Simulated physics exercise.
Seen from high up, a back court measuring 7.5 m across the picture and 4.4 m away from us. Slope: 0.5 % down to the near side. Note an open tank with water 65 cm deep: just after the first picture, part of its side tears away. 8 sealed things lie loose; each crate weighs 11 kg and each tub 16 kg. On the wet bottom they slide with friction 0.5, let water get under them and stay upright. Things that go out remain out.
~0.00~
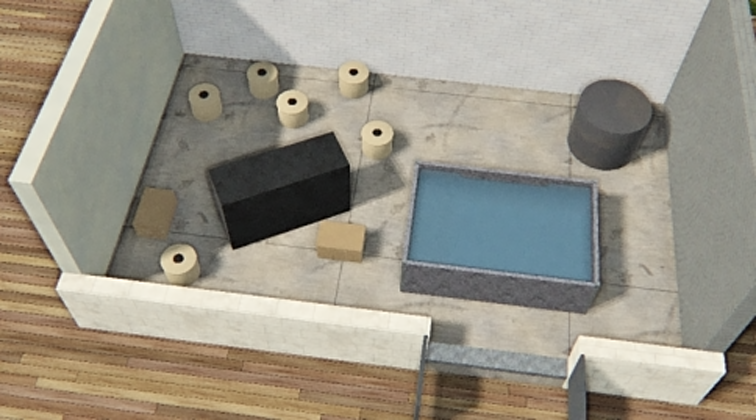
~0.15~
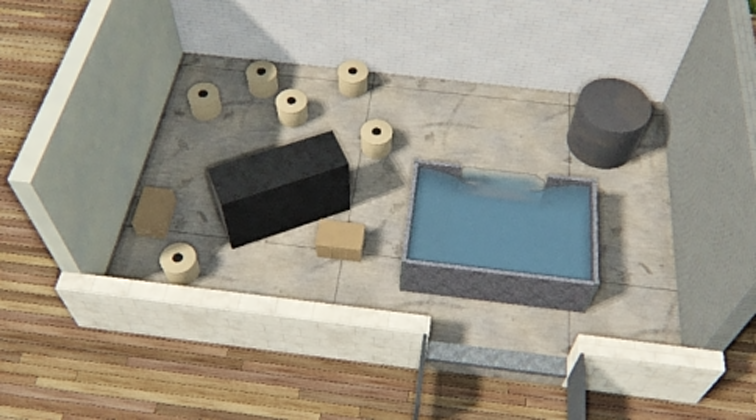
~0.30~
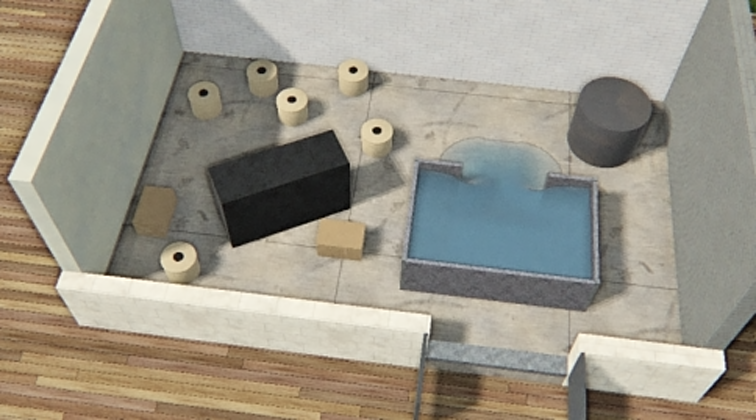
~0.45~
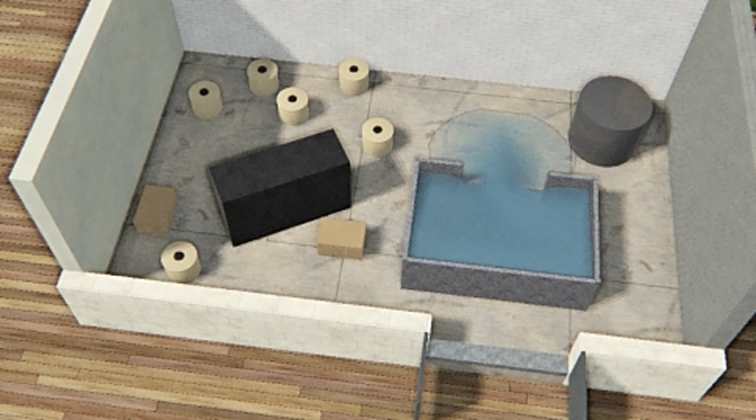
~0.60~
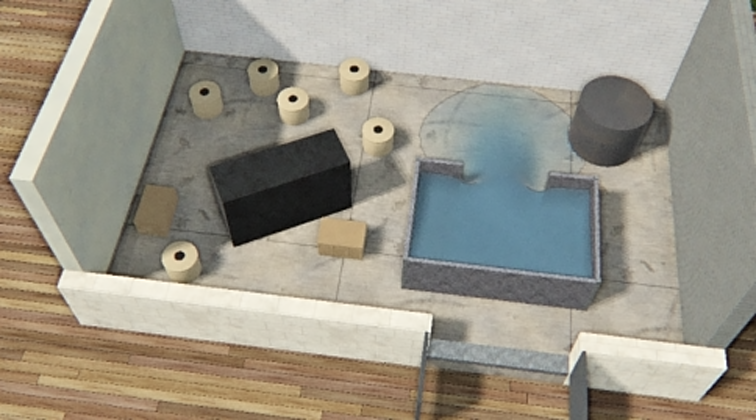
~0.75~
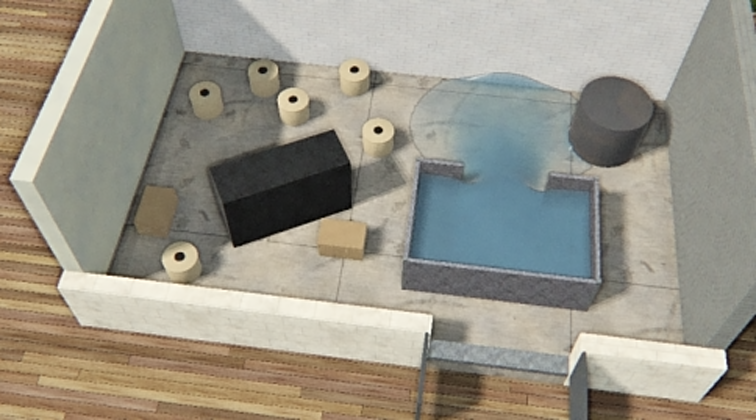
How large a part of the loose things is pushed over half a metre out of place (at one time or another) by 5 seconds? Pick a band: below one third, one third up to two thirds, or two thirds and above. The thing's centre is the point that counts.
The share is one third up to two thirds.
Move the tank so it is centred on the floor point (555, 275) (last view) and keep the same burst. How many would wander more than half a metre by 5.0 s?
Count: 5.
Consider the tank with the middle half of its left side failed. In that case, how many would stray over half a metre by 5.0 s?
Count: 5.
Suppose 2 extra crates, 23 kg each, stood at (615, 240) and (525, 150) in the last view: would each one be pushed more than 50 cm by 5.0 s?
In the order asked they come out inside the limit, beyond the limit.
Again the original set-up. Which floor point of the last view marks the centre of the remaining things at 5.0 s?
I'd say about (226, 190) in the last view.
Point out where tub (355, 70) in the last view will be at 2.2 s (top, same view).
Near (304, 83).
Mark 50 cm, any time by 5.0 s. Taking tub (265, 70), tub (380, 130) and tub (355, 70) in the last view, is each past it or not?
Taking them in turn, the answers are greater, smaller and greater.
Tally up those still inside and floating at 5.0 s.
The number is 1.
After 1.1 s 0 of 8 are over 50 cm from their spots; 0 afloat.
After 2.2 s 1 of 8 are over 50 cm from their spots; 0 afloat.
After 3.5 s 3 of 8 are over 50 cm from their spots; 0 afloat.
After 5.0 s 4 of 8 are over 50 cm from their spots, and 4 have been at some point; 1 afloat.
